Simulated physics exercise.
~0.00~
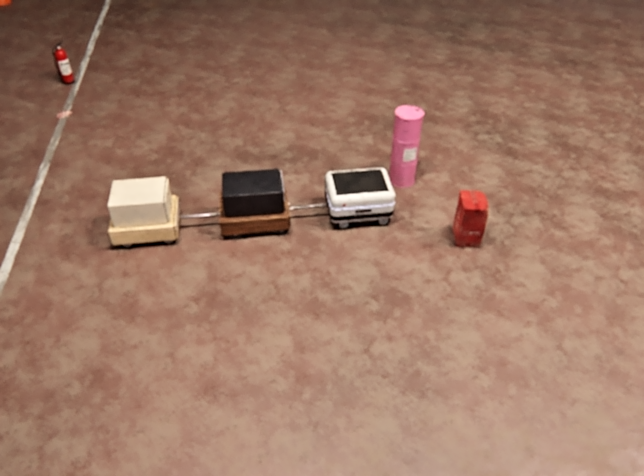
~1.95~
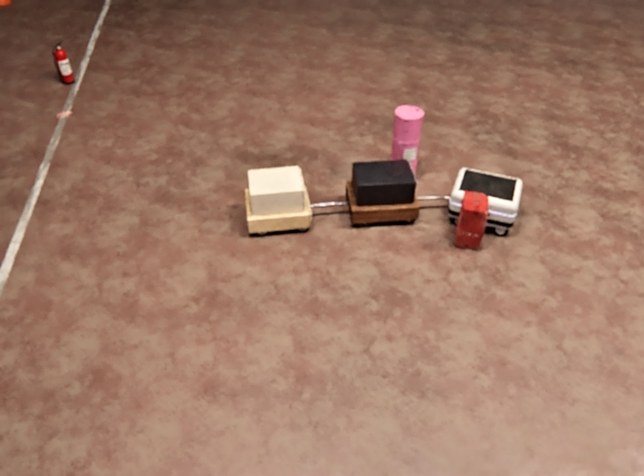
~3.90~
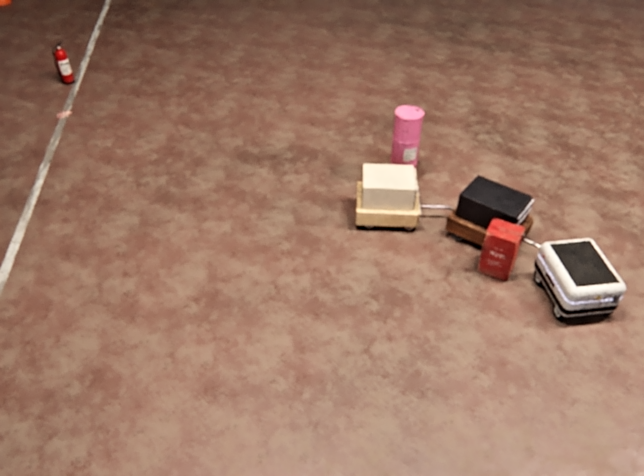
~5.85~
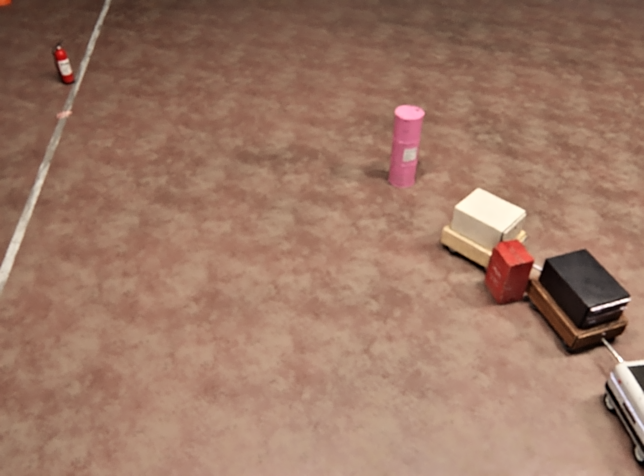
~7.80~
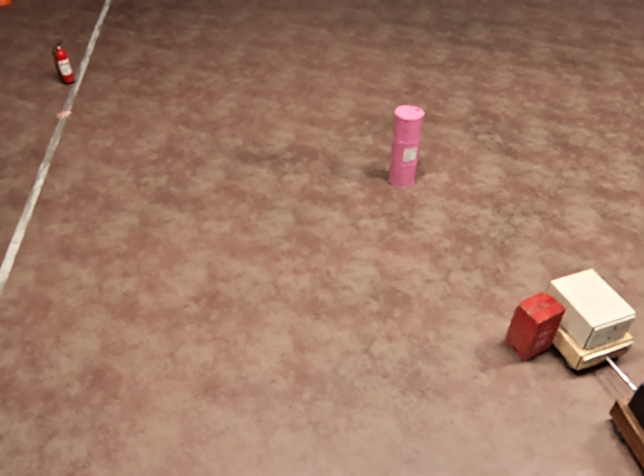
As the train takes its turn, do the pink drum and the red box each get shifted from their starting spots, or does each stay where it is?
The pink drum stays on its spot, but the red box gets shifted towards the lower right while remaining upright.
